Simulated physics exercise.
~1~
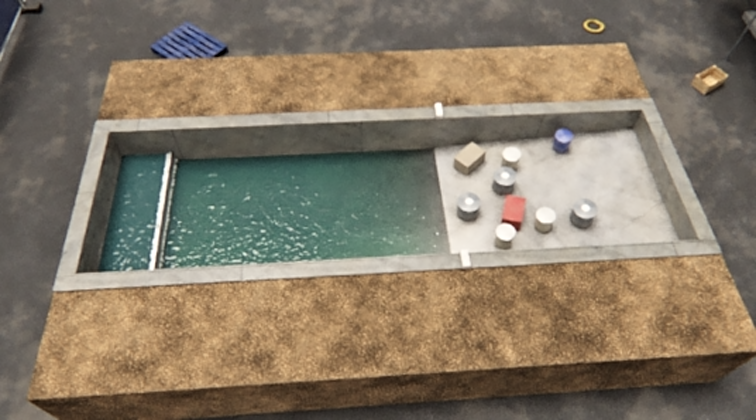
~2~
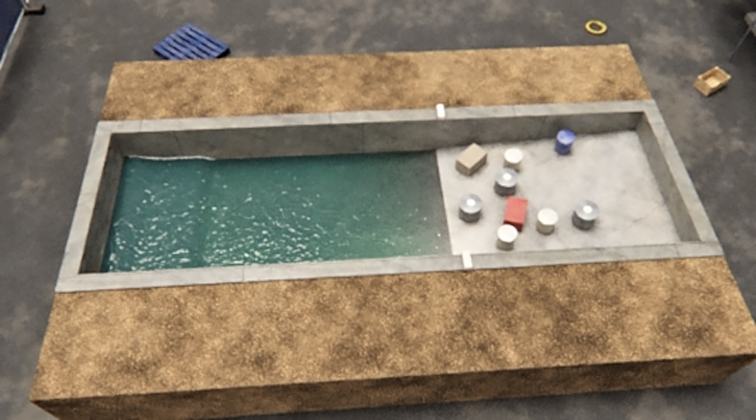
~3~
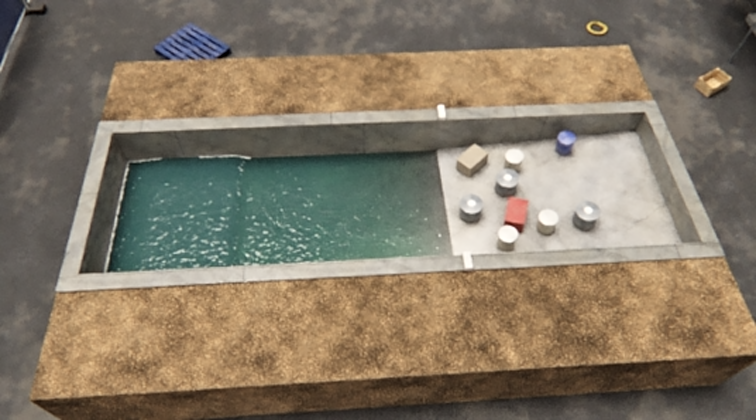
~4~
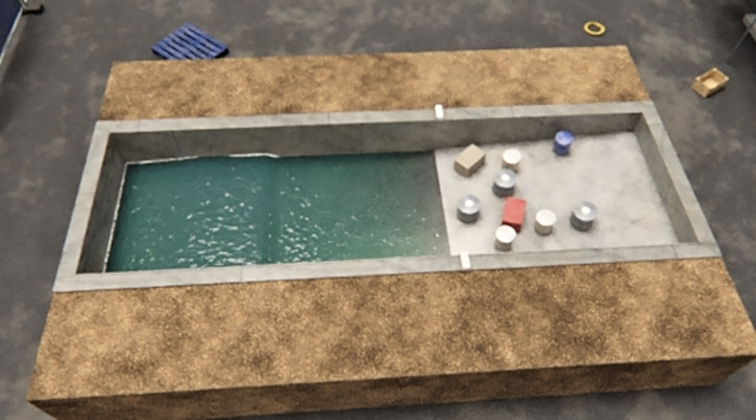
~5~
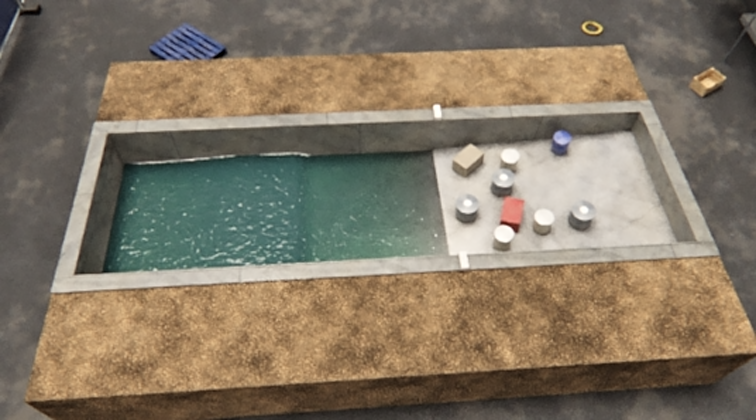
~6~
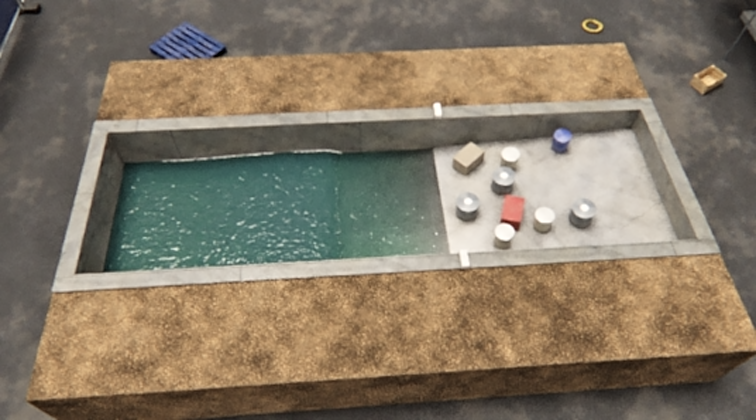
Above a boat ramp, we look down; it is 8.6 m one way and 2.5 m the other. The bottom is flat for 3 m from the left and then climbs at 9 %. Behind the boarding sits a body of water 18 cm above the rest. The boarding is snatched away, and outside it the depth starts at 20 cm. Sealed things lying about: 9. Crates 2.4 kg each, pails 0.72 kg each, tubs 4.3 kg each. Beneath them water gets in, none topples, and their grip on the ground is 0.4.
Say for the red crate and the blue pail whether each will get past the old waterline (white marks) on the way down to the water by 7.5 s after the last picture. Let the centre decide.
Results - red crate: Not over; blue pail: Not over.
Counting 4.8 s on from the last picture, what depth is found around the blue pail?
Roughly 0 cm.
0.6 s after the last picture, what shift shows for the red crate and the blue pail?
Shifts by then: Around 0 and 0 cm.
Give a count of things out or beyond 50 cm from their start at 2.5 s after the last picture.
I get 3.
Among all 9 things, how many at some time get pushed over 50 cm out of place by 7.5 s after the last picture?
I make it 4.
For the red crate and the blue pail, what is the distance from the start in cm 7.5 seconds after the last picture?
Around 30 cm for the first and around 0 cm for the second.
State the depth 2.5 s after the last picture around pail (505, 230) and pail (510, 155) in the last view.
Close to 2 and 1 centimetres.
Then, 0.6 s after the last picture the red crate is near (515, 208), 0.0 m from its start, aground; the blue pail is near (564, 135), 0.0 m from its start, aground; 0 of 9 are over the mark; 0 afloat.
Then, 2.5 s after the last picture the red crate is near (533, 202), 0.3 m from its start, aground; the blue pail is near (564, 135), 0.0 m from its start, aground; 0 of 9 are over the mark; 2 afloat.
Then, 4.8 s after the last picture the red crate is near (536, 202), 0.4 m from its start, afloat; the blue pail is near (564, 136), 0.0 m from its start, aground; 0 of 9 are over the mark; 2 afloat.
Then, 7.5 s after the last picture the red crate is near (537, 205), 0.3 m from its start, aground; the blue pail is near (564, 136), 0.0 m from its start, aground; 0 of 9 are over the mark; 0 afloat.
